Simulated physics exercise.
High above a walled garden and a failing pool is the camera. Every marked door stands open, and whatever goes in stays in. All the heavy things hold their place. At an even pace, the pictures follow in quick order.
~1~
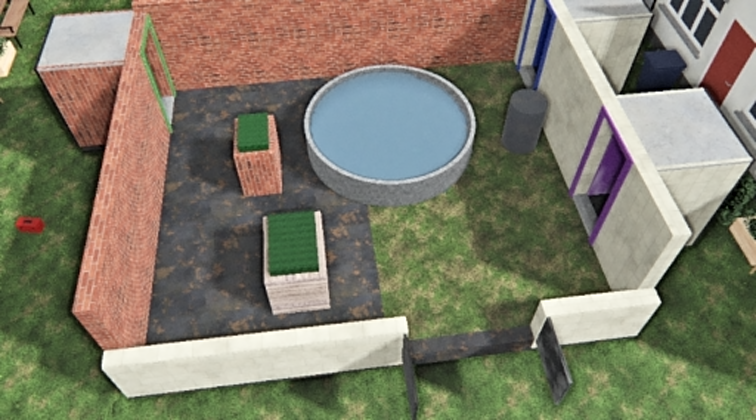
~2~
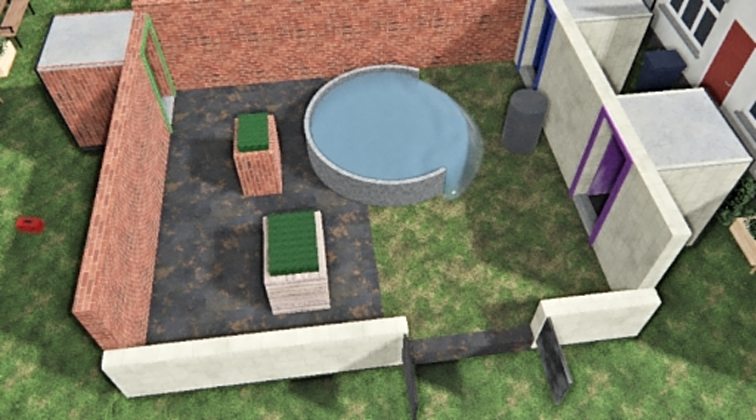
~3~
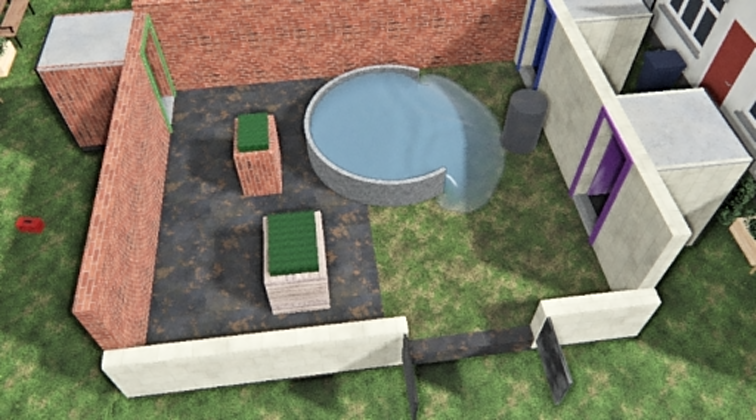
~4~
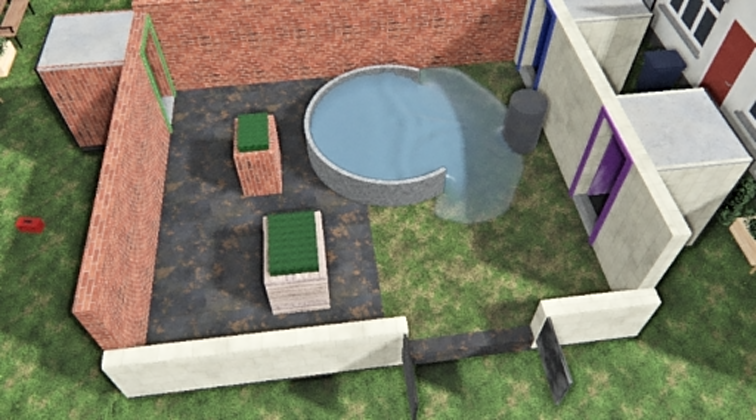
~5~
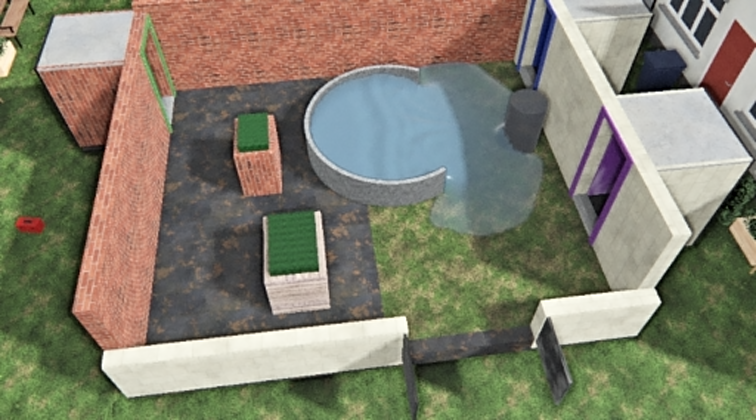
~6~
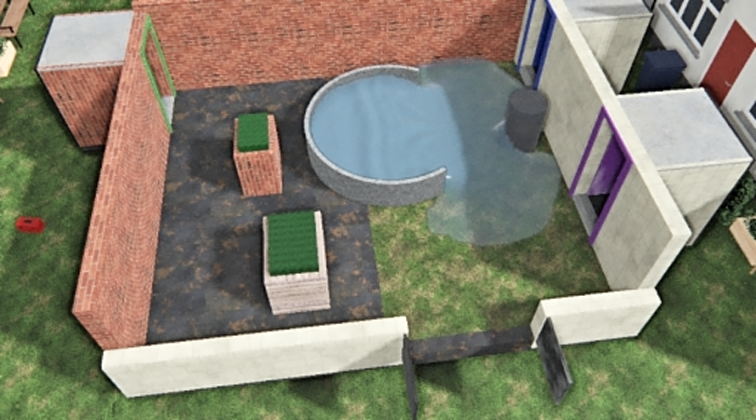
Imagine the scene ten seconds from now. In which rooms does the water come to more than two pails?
One by one: The purple door ends up above the line. The green door ends up above the line. The blue door ends up above the line.
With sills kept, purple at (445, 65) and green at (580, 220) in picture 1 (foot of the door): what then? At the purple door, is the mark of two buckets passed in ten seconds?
Log - purple door: Beyond the mark.
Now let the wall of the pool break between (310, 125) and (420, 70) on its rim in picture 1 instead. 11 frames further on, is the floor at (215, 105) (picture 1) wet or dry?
Answer: Soaked.
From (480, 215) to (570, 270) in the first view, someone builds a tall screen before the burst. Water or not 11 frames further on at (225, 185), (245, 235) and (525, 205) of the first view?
Untouched; untouched; submerged.
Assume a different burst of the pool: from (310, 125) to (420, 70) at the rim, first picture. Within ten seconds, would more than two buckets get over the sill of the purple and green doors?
Note - purple door: Below threshold; green door: Above threshold.
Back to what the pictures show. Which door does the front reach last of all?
It's the green one.
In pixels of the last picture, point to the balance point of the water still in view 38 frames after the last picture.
About (428, 166).
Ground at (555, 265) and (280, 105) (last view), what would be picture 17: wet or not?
The first spot is inundated and the second bone-dry.
A moment on, water covers 30 % of the floor; the purple door under two buckets in, the green door not reached, the blue door under two buckets in.
Next, water covers 35 % of the floor; the purple door over two buckets in, the green door not reached, the blue door over two buckets in.
Then, water covers 40 % of the floor; the purple door over two buckets in, the green door not reached, the blue door far over two buckets in.
Later, water covers 75 % of the floor; the purple door far over two buckets in, the green door under two buckets in, the blue door far over two buckets in.
In the end, water covers 95 % of the floor; the purple door far over two buckets in, the green door over two buckets in, the blue door far over two buckets in.
